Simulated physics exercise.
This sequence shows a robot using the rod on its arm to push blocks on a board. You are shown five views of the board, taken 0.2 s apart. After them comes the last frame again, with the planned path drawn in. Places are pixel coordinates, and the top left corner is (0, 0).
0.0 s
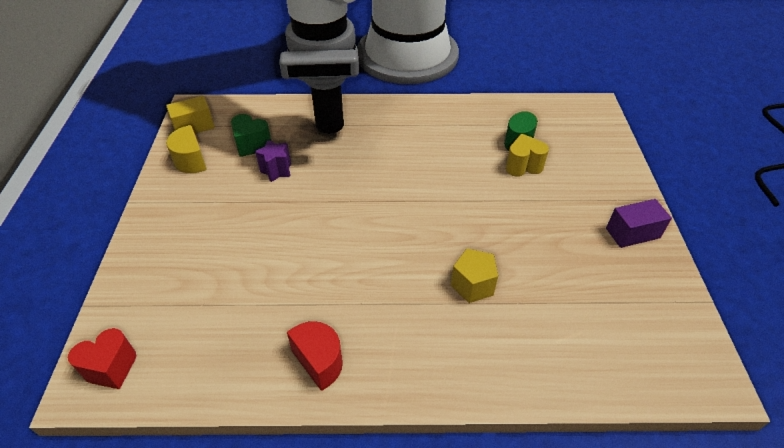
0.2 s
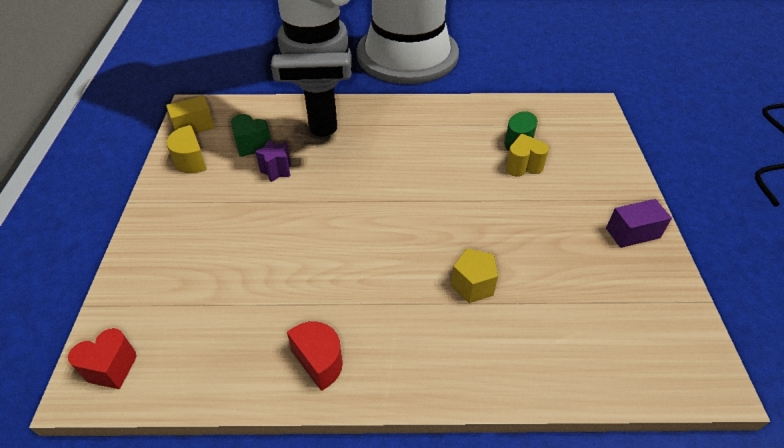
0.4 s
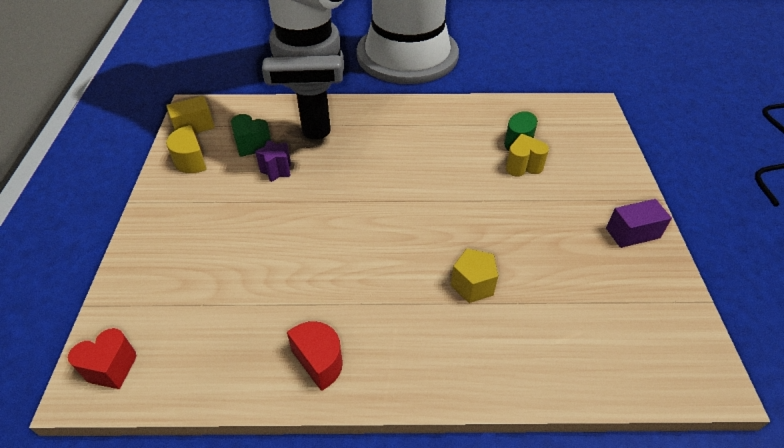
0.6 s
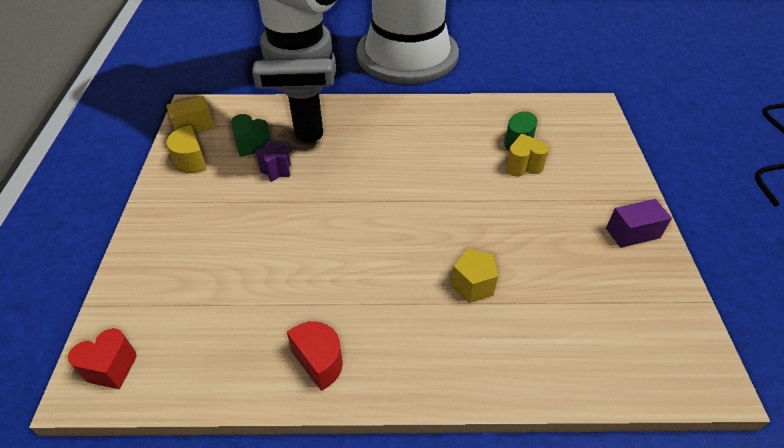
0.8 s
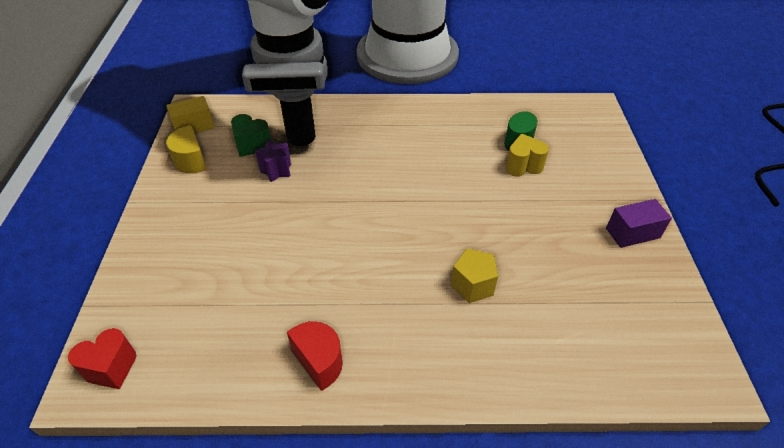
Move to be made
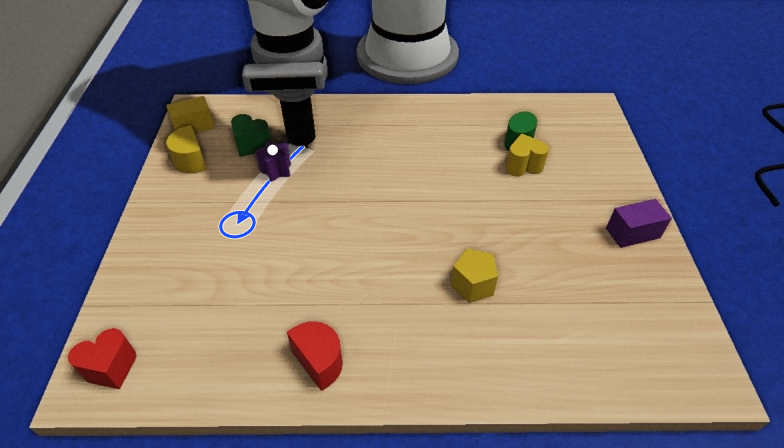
The robot arm's black rod slides slightly left across the board, nearing the purple star block.
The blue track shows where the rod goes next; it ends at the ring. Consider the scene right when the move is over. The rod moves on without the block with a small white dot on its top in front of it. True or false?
Verdict: False.
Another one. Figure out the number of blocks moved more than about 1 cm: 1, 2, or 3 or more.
The number is one.
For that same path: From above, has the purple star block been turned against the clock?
No
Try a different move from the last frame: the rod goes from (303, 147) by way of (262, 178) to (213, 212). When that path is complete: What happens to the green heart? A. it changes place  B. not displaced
Letter B.
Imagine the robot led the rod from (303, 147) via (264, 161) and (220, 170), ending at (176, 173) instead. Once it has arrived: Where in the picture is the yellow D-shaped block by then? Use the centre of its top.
The middle of its top is at (160, 137).
The drawn path runs from (303, 147) over (269, 182) to (237, 224); the dot is on the purple star block.
The first path, step by step. One third of the way, rod at (278, 160); purple star block at (258, 165), turned 15° clockwise.
Two thirds of the way, rod at (255, 186); purple star block at (232, 193), turned 20° clockwise.
At the end, rod at (235, 215); green heart not moved; purple star block at (208, 223), turned 20° clockwise.
